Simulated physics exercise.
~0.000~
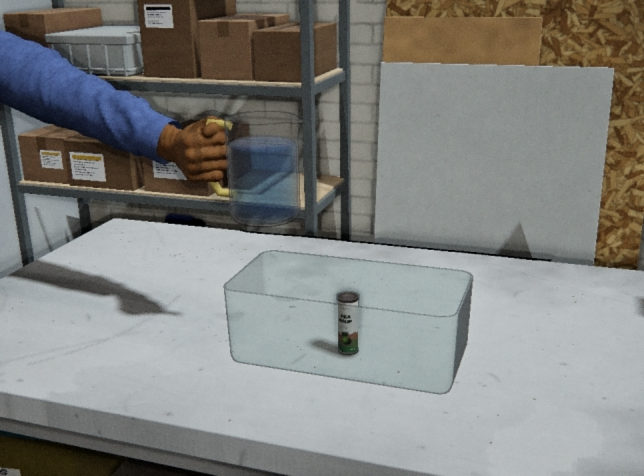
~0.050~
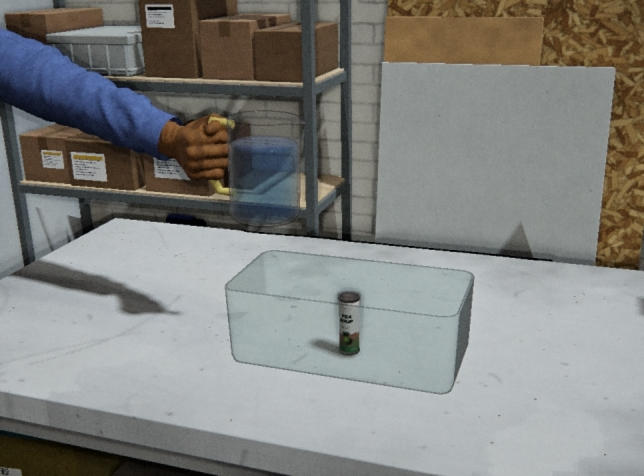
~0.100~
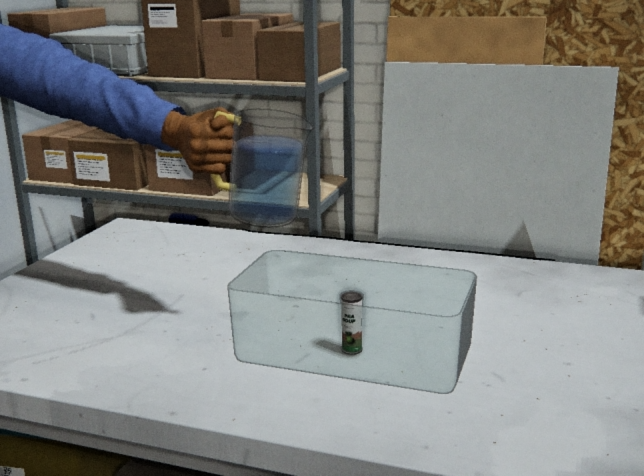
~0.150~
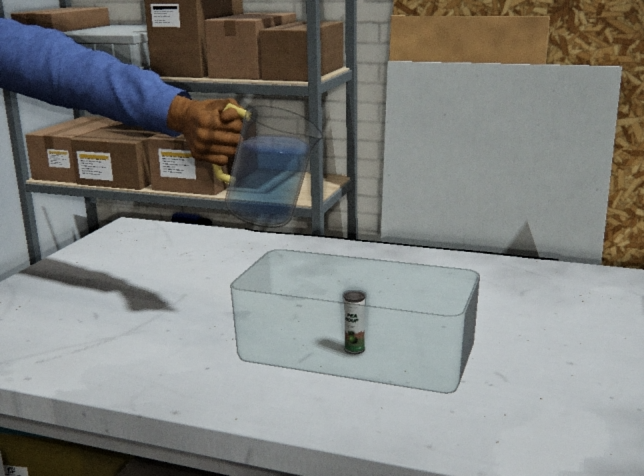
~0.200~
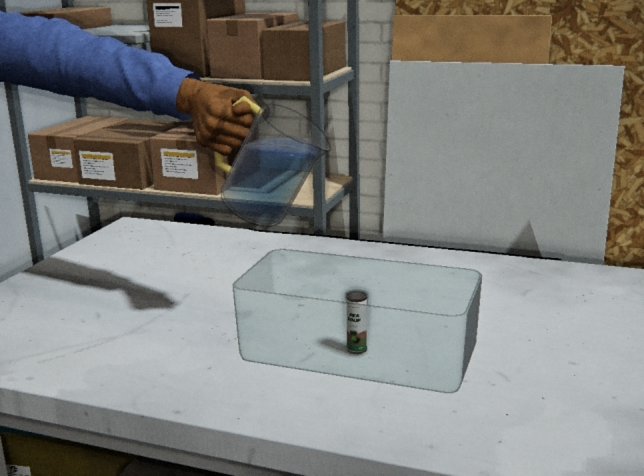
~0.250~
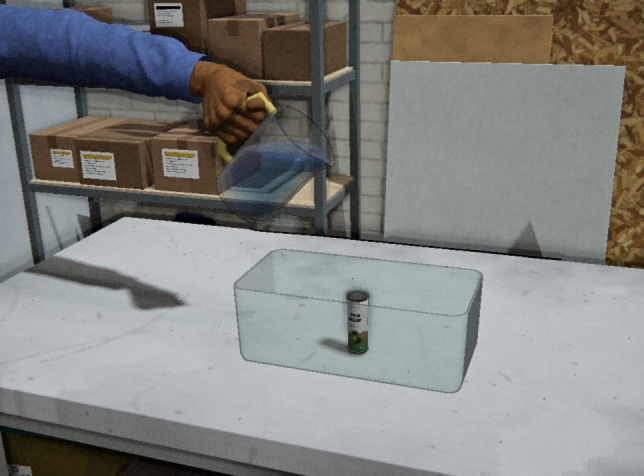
The clip opens with a hand in a blue sleeve holding a clear jug of water by its yellow handle, above and behind a long transparent basin with a small tin inside, on a white table. The hand shifts slightly right and tilts the jug steadily further to the right.
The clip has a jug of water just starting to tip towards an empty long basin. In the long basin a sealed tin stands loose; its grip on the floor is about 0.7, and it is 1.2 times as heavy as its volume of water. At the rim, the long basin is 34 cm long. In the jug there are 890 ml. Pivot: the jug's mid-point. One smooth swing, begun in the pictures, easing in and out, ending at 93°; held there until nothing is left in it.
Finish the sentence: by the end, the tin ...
By the end, the tin is still upright.
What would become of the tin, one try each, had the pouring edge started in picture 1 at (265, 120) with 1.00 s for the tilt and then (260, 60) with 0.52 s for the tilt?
In the first try it comes down; in the second it remains standing.
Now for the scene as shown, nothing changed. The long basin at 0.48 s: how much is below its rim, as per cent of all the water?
5 %, give or take.
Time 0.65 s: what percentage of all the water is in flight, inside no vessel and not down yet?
Roughly 24 per cent.
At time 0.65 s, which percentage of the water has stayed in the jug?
Around 40 in a hundred is still there.
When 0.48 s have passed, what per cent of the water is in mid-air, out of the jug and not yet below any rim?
Some 22 per cent.
Then, 0.48 s in, the tilt is 92° and 73 per cent is still to pour; the tin stands where it began.
Then, 0.65 s in, the tilt is 93° and 41 per cent is still to pour; the tin stands where it began.
Then, 0.83 s in, the tilt is 93° and 20 per cent is still to pour; the tin stands where it began.
Then, 1.02 s in, the tilt is 93° and 11 per cent is still to pour; the tin stands where it began.
Finally, the tin stands where it began.
